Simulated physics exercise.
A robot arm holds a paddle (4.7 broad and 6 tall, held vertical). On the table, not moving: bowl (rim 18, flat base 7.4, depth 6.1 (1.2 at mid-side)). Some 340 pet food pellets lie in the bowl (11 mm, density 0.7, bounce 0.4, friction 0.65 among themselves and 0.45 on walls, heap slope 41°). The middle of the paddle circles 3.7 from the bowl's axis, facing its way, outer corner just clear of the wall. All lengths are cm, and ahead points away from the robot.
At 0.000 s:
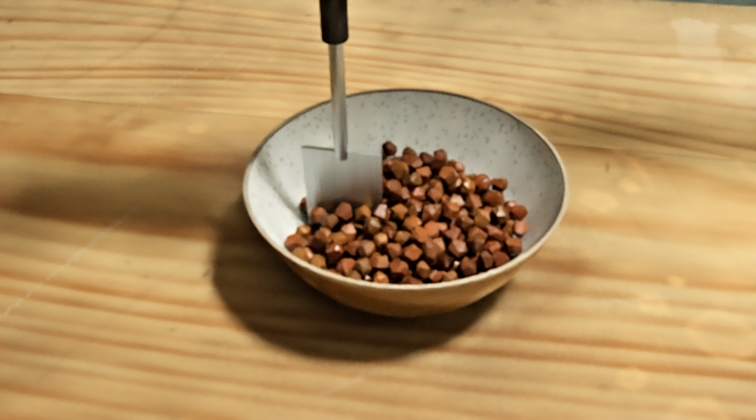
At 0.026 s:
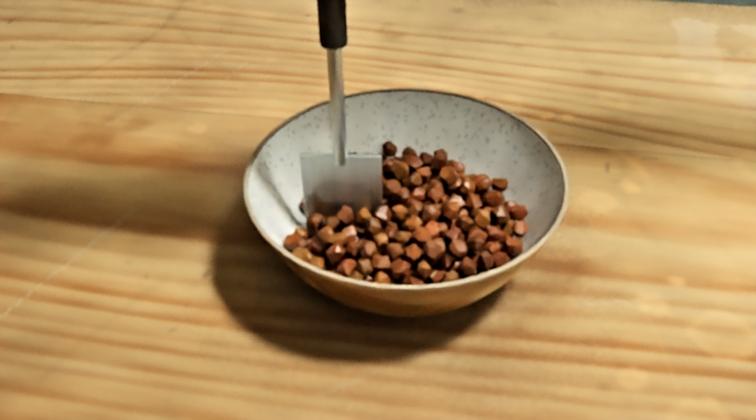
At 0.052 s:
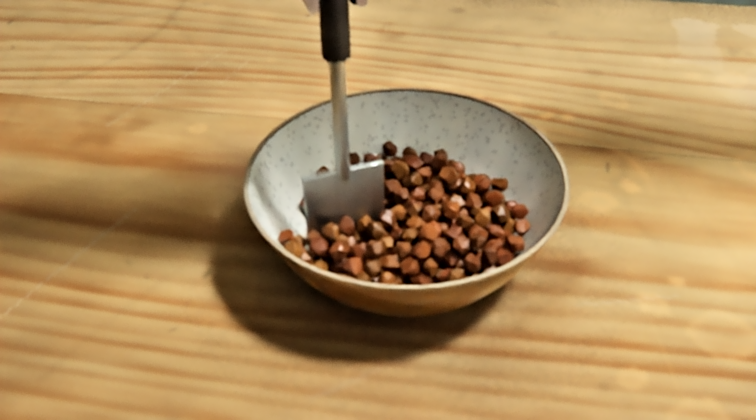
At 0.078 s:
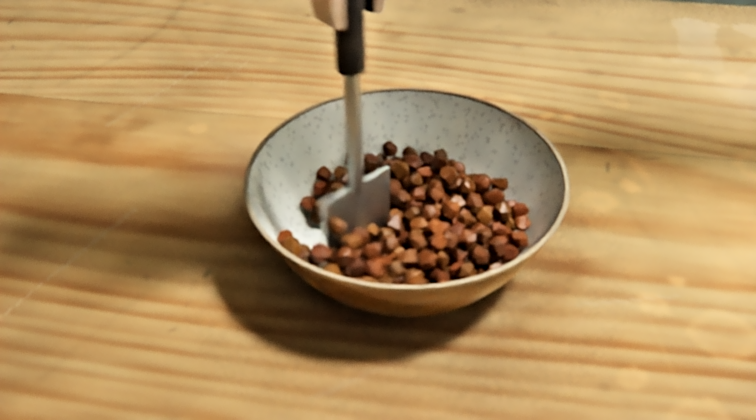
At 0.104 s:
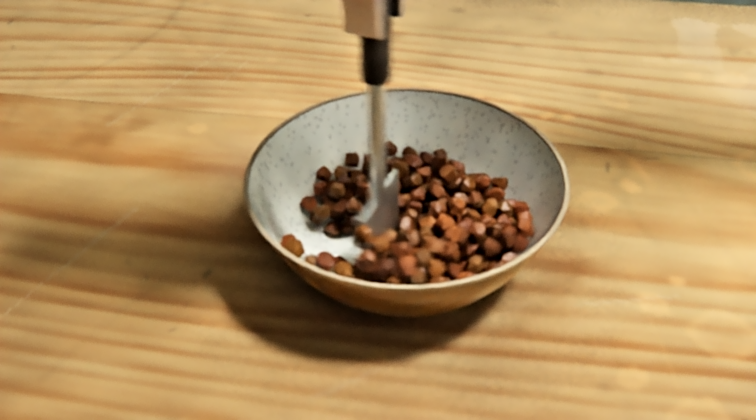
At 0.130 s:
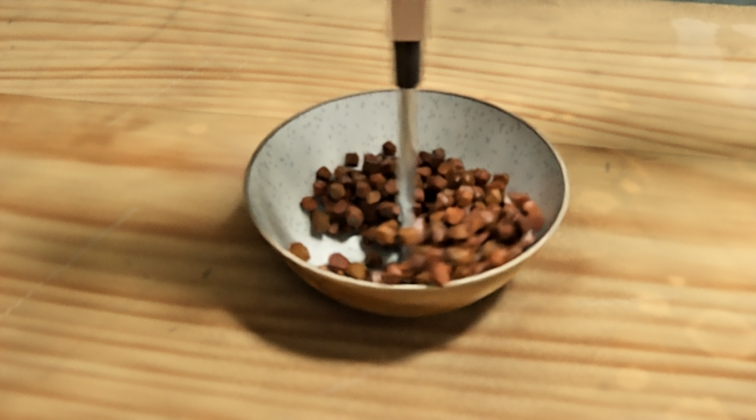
On a wooden table, a paddle sweeping through brown pellets in a speckled bowl, moving toward the viewer and then right.
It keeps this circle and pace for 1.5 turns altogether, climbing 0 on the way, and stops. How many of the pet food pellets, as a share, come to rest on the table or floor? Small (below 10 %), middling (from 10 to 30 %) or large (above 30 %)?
On the table or floor the share is large, above 30 %.
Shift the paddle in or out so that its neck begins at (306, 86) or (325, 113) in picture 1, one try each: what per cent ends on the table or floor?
About 10 and 45 per cent.
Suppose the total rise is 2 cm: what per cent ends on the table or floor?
Some 30 per cent.
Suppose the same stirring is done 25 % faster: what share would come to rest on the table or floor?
In that case some 50 per cent.
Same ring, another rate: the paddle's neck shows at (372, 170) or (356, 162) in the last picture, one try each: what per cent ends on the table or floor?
Some 20 and 15 per cent.
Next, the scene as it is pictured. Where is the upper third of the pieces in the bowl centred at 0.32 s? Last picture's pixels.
Around (394, 117).
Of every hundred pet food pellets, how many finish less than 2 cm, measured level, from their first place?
Some 0 per cent.
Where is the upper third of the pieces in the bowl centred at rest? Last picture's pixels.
Near (477, 177).
After 0.32 s, 268° round, highest piece 12 above the table; 282 in the bowl, 15 on the table or floor, 45 in flight or on the tool.
After 0.51 s, 77° round, highest piece 8 above the table; 233 in the bowl, 91 on the table or floor, 18 in flight or on the tool.
After 0.80 s, 180° round, highest piece 7 above the table; 204 in the bowl, 138 on the table or floor.
After 1.50 s, 180° round, highest piece 7 above the table; 204 in the bowl, 138 on the table or floor.
At rest, 204 in the bowl, 138 on the table or floor. That is 40 % on the table or floor.
